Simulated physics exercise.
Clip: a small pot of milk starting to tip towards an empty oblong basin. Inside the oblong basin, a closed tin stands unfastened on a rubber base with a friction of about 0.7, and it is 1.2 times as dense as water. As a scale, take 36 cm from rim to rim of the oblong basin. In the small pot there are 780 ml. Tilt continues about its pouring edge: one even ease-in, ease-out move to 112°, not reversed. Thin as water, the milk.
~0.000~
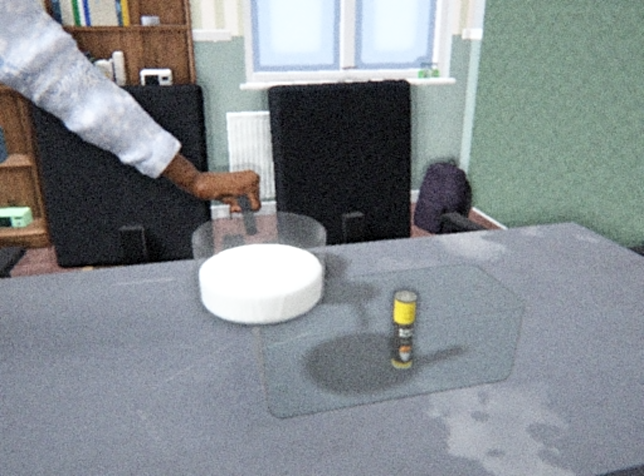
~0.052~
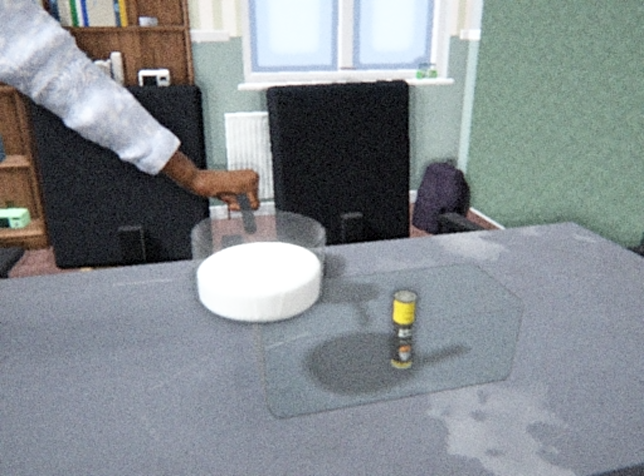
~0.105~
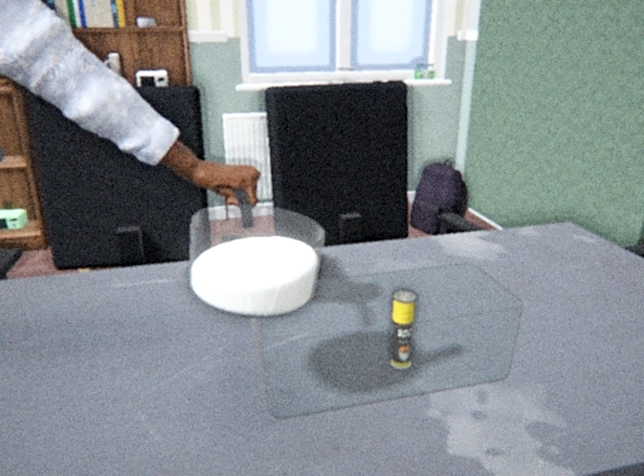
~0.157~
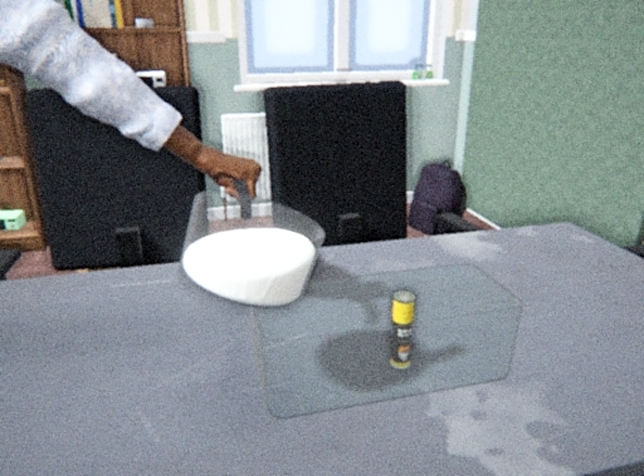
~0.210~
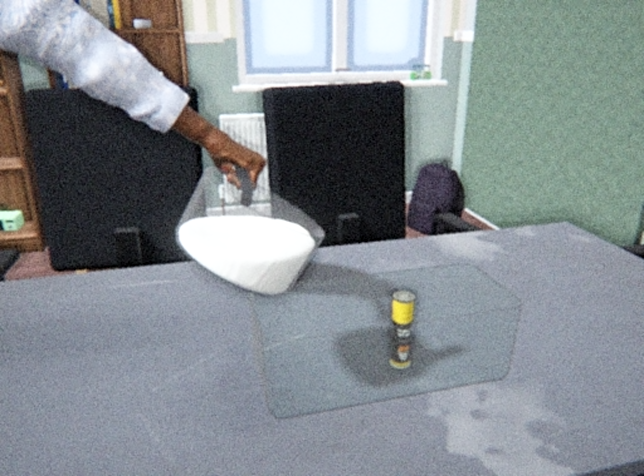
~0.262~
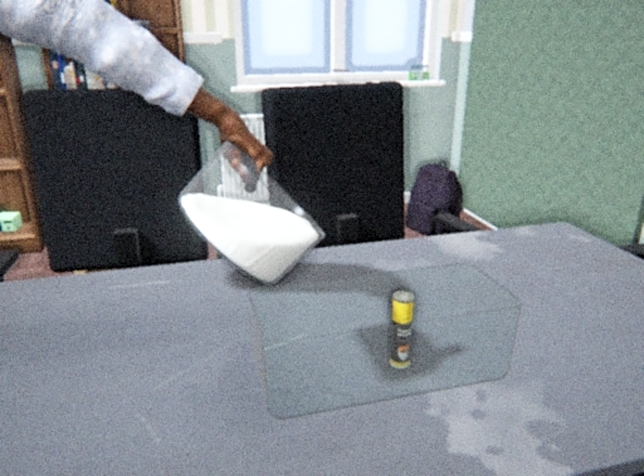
On a grey table, a hand lifts and tilts a small pot of milk rightwards beside a glass basin.
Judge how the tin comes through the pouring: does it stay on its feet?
No, it tips.
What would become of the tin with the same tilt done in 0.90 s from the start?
Then it tips over.
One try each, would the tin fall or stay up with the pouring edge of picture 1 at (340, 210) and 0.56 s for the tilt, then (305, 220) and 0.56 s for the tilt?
Trial 1 - tin stays standing; trial 2 - tin tips.
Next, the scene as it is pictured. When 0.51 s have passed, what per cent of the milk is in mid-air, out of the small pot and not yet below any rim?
Around 54 in a hundred.
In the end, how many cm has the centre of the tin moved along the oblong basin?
Around 8.5 cm.
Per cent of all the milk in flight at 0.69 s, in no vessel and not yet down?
14 in a hundred, give or take.
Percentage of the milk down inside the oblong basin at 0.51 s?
At that time the basin holds about 3 per cent of the liquid.
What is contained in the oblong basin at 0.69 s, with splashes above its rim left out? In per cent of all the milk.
About 84 per cent.
By 0.51 s the tilt is 107° and 43 per cent is still to pour; the tin stands where it began.
By 0.69 s the tilt is 112° and 3 per cent is still to pour; the tin leans 14°.
By 0.88 s the tilt is 112° and 0 per cent is still to pour; the tin lies on its side.
By 1.09 s the tilt is 112° and 0 per cent is still to pour; the tin lies on its side.
At rest the tin lies on its side.
